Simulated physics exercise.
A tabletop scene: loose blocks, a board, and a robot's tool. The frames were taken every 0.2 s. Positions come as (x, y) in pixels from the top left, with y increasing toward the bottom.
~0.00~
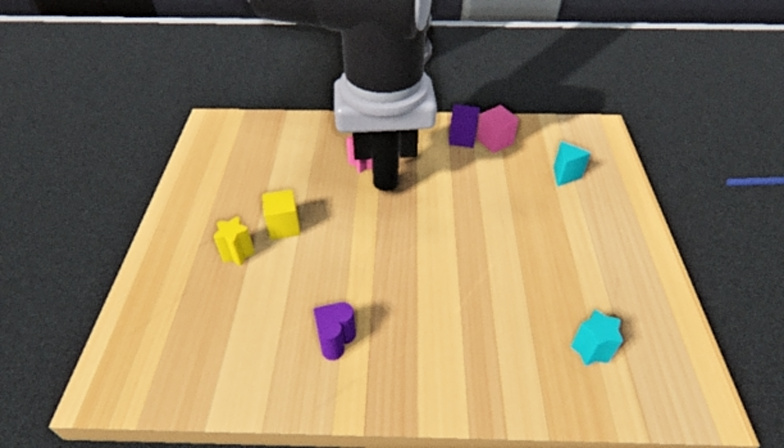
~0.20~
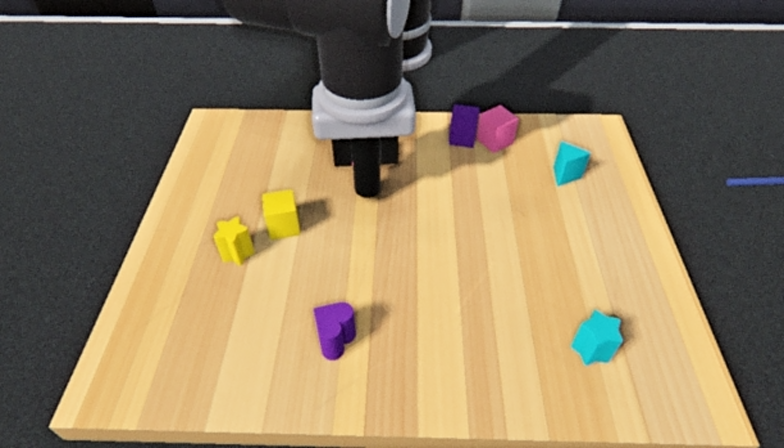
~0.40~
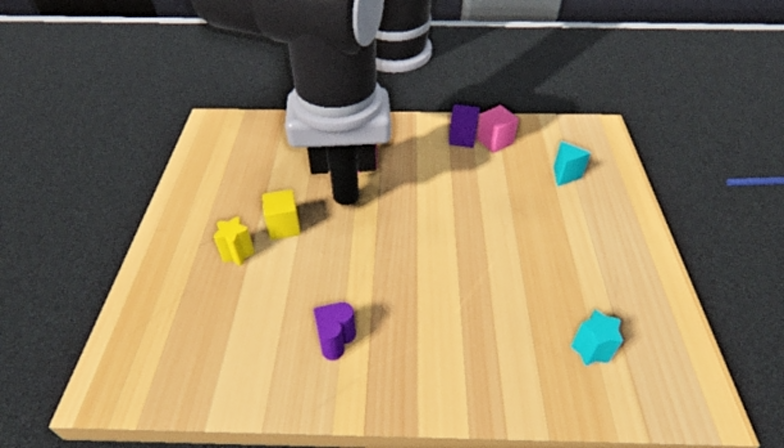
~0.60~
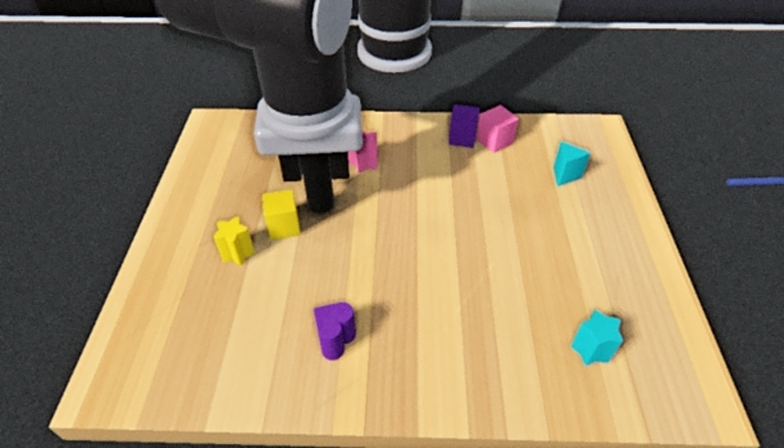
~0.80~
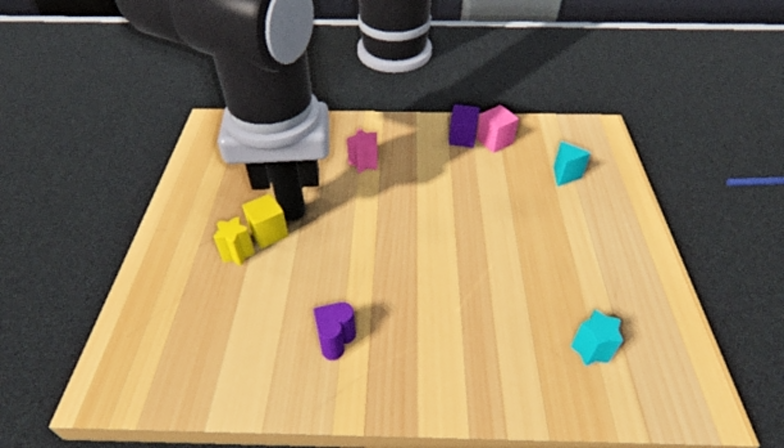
A black and grey robot arm reaches down over a pale wooden board on a dark surface, seen from above at a fixed angle. A yellow star and cube sit at left, a purple heart near the front, pink and dark purple blocks at the back, and two cyan blocks at right. The arm's tool slides left, uncovering a pink block, and nudges the yellow cube towards the star.
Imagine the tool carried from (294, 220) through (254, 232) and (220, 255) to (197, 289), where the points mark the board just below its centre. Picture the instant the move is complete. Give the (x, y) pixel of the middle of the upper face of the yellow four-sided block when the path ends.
It sits at (156, 284).
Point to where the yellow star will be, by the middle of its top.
It should be at about (131, 310).
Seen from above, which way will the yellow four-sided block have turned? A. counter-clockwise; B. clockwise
A: Counter-clockwise.
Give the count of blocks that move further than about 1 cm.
Most likely two.
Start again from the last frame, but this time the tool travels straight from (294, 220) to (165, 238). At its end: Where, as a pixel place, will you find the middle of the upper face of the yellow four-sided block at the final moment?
Put as a pixel place, it's (205, 228).
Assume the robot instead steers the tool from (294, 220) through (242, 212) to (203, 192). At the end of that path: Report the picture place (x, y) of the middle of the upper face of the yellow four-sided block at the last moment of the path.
My best guess is (238, 212).
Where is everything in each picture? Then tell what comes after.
Tool's lower end at (386, 183); yellow star at (230, 229); yellow four-sided block at (279, 202), in the first frame.
Tool at (368, 189); blocks still, in the second frame.
Tool at (346, 196); blocks still, in the third frame.
Tool at (321, 204); blocks still, in the fourth frame.
Tool at (292, 212); yellow star at (230, 229); yellow four-sided block at (263, 208), in the fifth frame.
On the path given first. One third of the way, tool at (250, 224); yellow star at (204, 248), turned 20° anticlockwise; yellow four-sided block at (221, 225), turned 30° anticlockwise.
Two thirds of the way, tool at (216, 246); yellow star at (172, 277), turned 35° anticlockwise; yellow four-sided block at (185, 251), turned 40° anticlockwise.
At the end, tool at (193, 280); yellow star at (131, 310), turned 15° anticlockwise; yellow four-sided block at (156, 284), turned 20° anticlockwise.
